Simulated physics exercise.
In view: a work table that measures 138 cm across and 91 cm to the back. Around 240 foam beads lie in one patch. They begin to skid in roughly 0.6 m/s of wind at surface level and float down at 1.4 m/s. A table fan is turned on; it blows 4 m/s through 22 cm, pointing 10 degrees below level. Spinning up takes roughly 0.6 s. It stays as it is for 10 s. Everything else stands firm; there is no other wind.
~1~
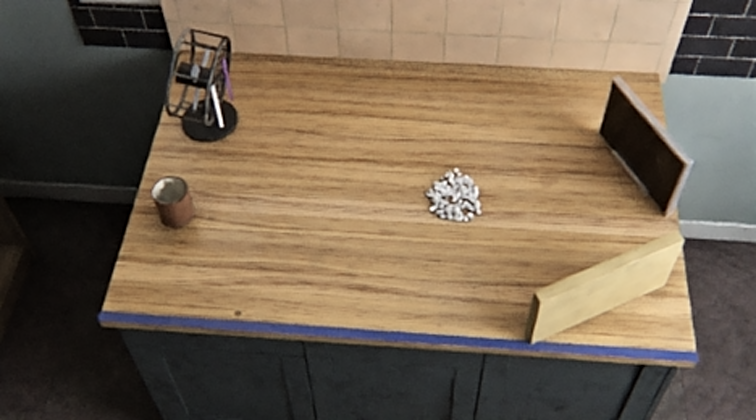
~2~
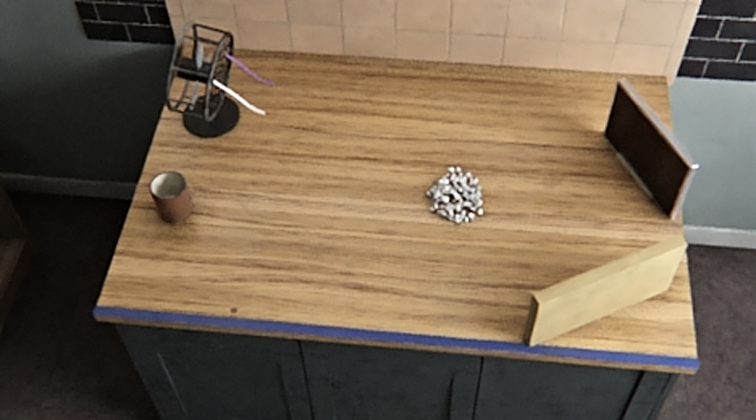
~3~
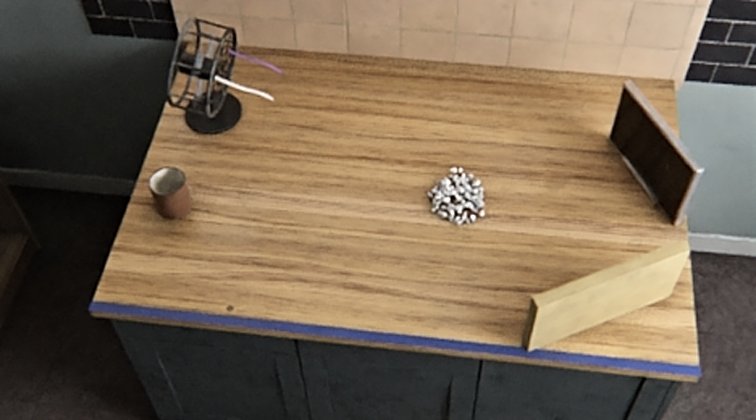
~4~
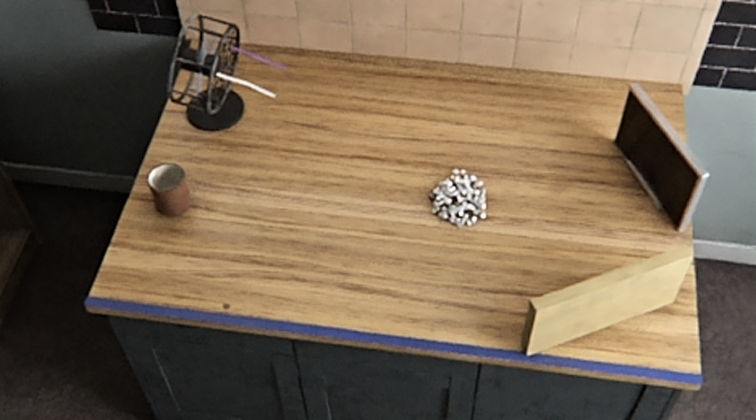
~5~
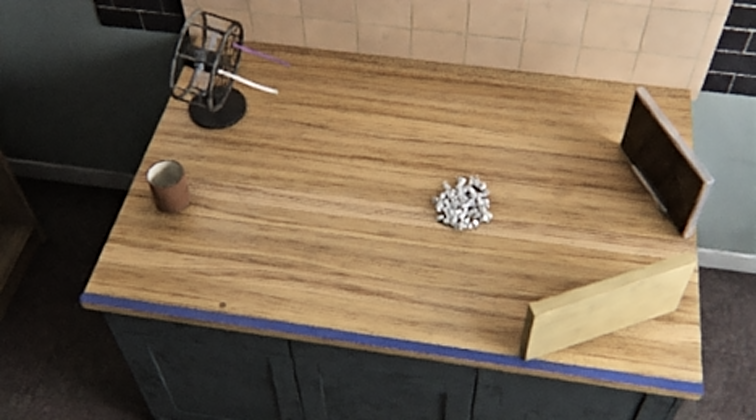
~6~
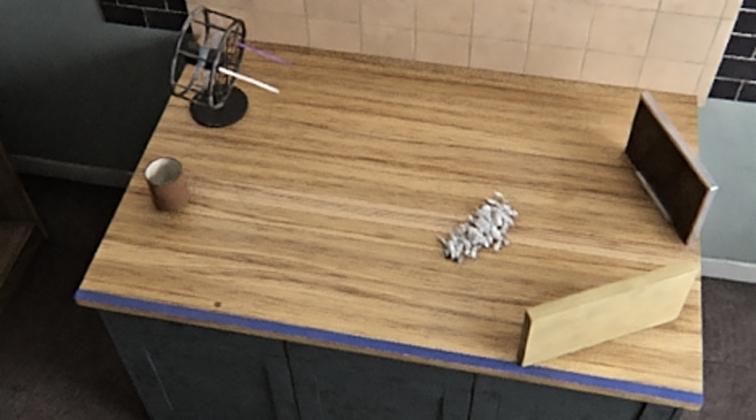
The streamers on a small table fan lifted and blew out to the right, and then a patch of white bits on the wooden worktop began to shift and slid a short way toward the front right.
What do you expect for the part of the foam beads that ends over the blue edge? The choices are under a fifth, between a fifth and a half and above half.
The share over the blue edge is from a fifth to a half.
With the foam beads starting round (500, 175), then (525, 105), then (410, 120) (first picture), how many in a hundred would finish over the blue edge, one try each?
In that order: 2 %, 0 %, 0 %.
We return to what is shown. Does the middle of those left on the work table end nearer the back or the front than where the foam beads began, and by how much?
To the front, by about 30 cm.
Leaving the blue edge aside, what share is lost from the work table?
Some 2 per cent.
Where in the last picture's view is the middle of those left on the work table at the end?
At about (553, 327).
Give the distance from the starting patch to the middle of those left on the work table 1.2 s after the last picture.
About 35 cm.
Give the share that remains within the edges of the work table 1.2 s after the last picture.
Some 100 per cent.
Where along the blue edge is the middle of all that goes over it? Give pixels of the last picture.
Near (512, 373).
Then, 1.2 s after the last picture, 92 % are on the move or not yet settled, 0 % are over the blue edge; the middle of those still in play is near (541, 326).
Then, 2.4 s after the last picture, 72 % are on the move or not yet settled, 22 % are over the blue edge; the middle of those still in play is near (558, 332).
Then, 4.7 s after the last picture, 55 % are on the move or not yet settled, 32 % are over the blue edge; the middle of those still in play is near (559, 330).
Then, 9.2 s after the last picture, at the end, 38 % are over the blue edge; the middle of those still in play is near (553, 327).
